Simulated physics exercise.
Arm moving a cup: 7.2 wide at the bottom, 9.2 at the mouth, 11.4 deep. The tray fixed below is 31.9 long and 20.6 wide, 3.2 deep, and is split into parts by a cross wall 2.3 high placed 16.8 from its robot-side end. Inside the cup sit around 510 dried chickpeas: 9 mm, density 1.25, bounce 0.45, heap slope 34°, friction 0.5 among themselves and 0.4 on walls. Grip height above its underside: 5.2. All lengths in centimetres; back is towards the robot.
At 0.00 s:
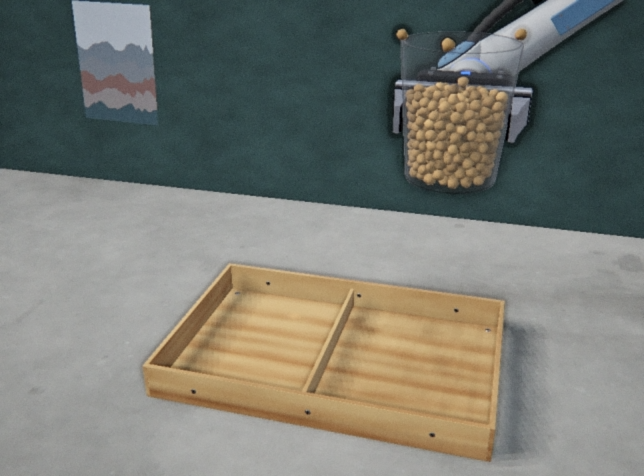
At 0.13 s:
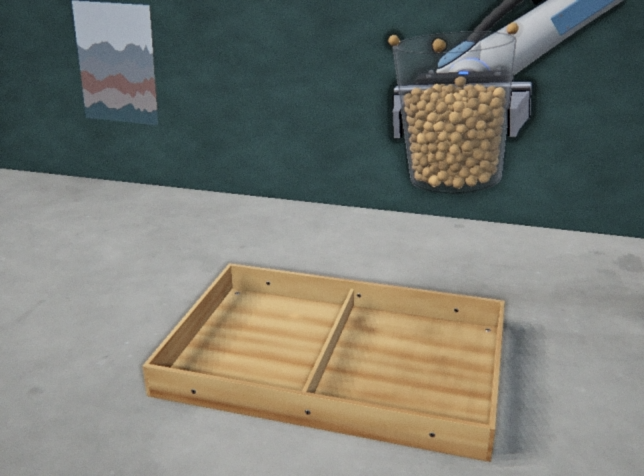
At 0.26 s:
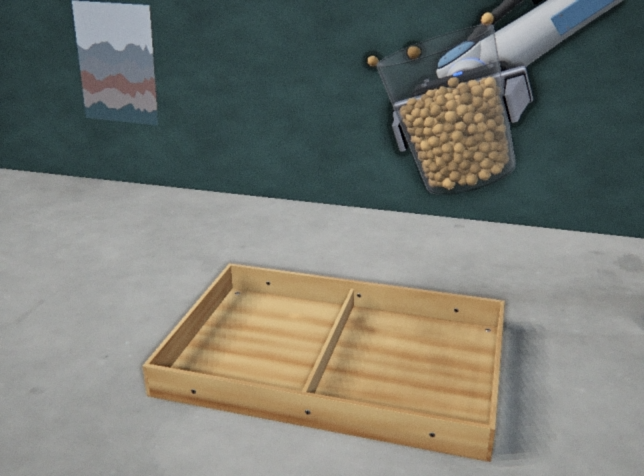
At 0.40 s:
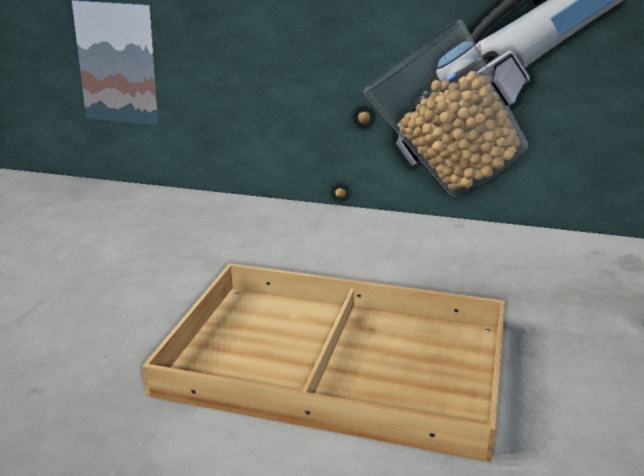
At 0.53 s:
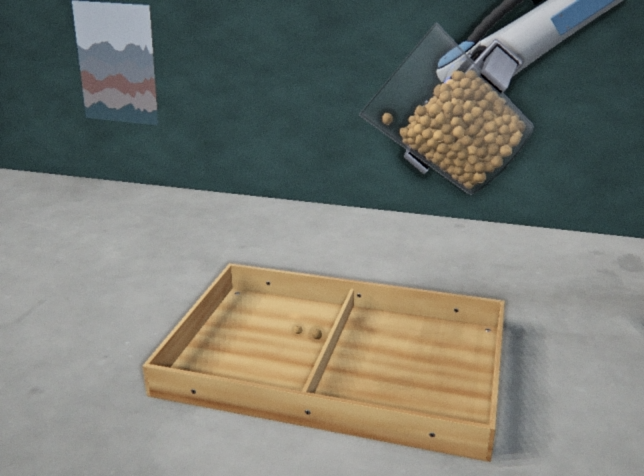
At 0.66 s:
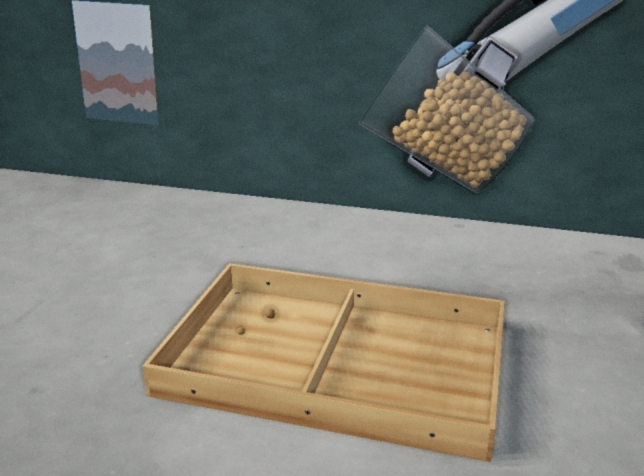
A white and blue robot arm at the upper right grips a clear cup full of tan chickpeas above a grey tabletop, seen from slightly above against a dark green wall with a pale landscape print at left. Below sits a shallow wooden tray with one divider. The arm steadily tilts the cup leftward, and a couple of chickpeas drop and roll left in the tray, while the camera stays still.
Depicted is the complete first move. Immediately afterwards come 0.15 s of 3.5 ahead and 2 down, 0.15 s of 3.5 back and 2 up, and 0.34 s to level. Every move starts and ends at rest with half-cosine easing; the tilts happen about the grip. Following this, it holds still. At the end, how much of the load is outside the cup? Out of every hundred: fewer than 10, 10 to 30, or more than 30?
Fewer than 10 out of every hundred.
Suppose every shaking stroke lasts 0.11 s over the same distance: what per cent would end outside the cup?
5 %.
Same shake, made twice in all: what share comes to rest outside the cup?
In that case some 0 per cent.
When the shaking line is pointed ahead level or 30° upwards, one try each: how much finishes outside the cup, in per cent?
Try one gives about 5 in a hundred, try two about 5 in a hundred.
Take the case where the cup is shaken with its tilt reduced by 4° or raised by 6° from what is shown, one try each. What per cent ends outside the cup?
I'd expect close to 0 and then 0 per cent.
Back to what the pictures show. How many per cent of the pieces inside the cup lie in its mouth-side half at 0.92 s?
35 per cent.
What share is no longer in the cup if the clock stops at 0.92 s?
0 %.
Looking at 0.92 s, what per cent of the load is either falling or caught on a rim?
Reading at that time: Some 0 per cent.
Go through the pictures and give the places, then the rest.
The first frame shows cup middle at (455, 114), level; upper third of the load around (456, 105), from x 405 to 520, top at y 35; 507 in the cup.
The second frame shows cup middle at (455, 114), tilted 6° forward; upper third of the load around (456, 105), from x 395 to 515, top at y 30.
The third frame shows cup middle at (453, 115), tilted 20° forward; upper third of the load around (460, 105), from x 375 to 505, top at y 20; 506 in the cup, 1 in flight or on a rim.
The fourth frame shows cup middle at (451, 115), tilted 38° forward; upper third of the load around (463, 105), from x 340 to 515, top at y 75; 505 in the cup, 2 in flight or on a rim.
The fifth frame shows cup middle at (450, 116), tilted 52° forward; upper third of the load around (465, 105), from x 300 to 520, top at y 75; 505 in the cup, 1 in the robot-side part, 1 in the far-side part.
The sixth frame shows cup middle at (450, 117), tilted 58° forward; upper third of the load around (465, 105), from x 240 to 520, top at y 75; 505 in the cup, 1 in the far-side part, 1 in flight or on a rim.
By 0.92 s, tilted 58° forward, highest piece 28 above the table; 504 in the cup, 2 in the far-side part, 1 in flight or on a rim.
By 1.17 s, tilted 18° forward, highest piece 31 above the table; 499 in the cup, 7 in the far-side part, 1 in flight or on a rim.
By 1.50 s, level, highest piece 31 above the table; 499 in the cup, 8 in the far-side part.
By 2.55 s, level, highest piece 31 above the table; 499 in the cup, 8 in the far-side part.
Final count, 499 in the cup, 8 in the far-side part. That is 2 % outside the cup.
